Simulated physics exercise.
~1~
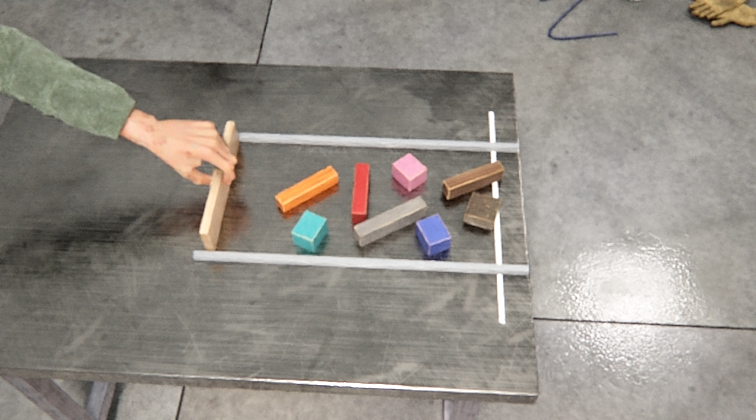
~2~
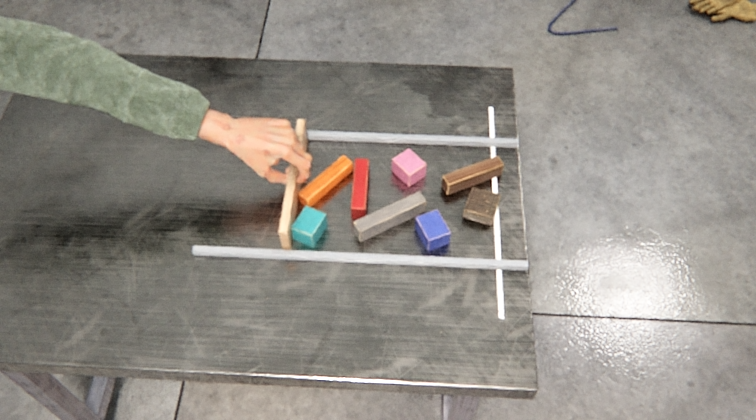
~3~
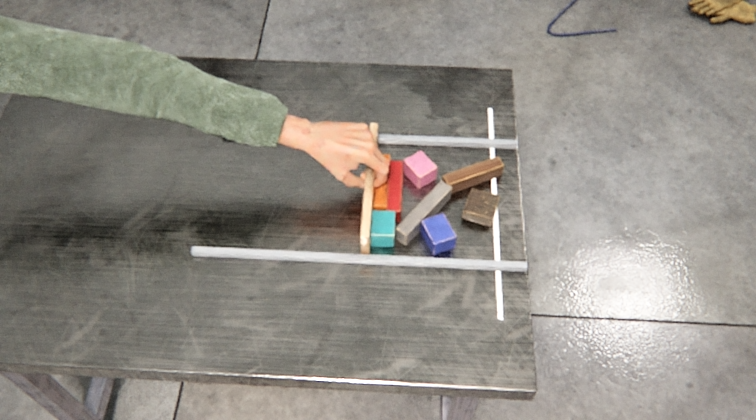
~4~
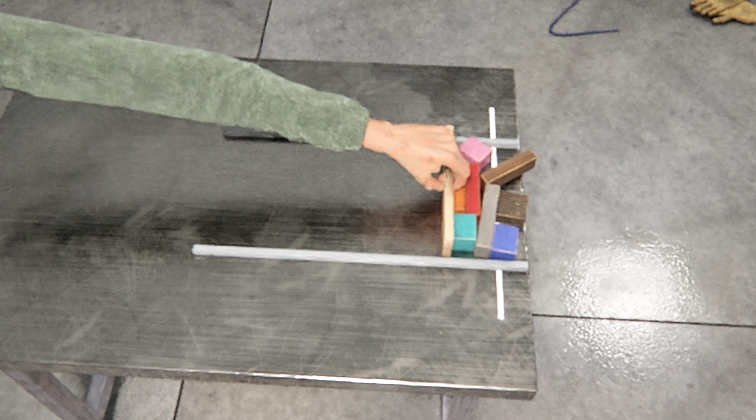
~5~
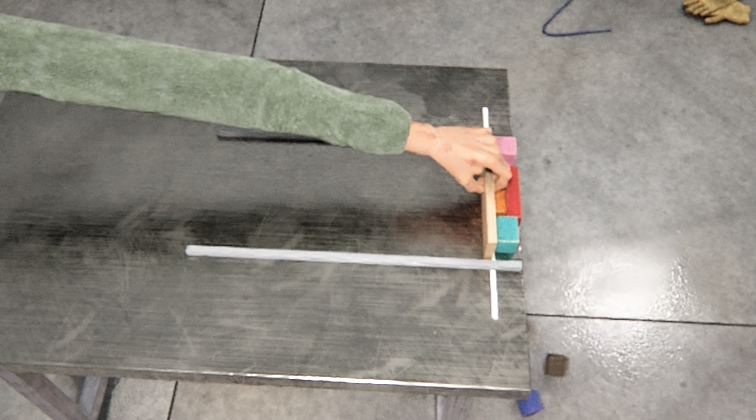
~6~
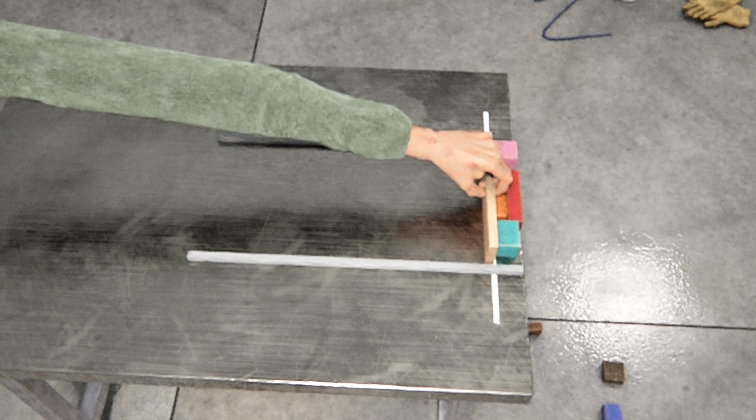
A hand slides a board right, pushing colourful blocks along until several drop off the table.
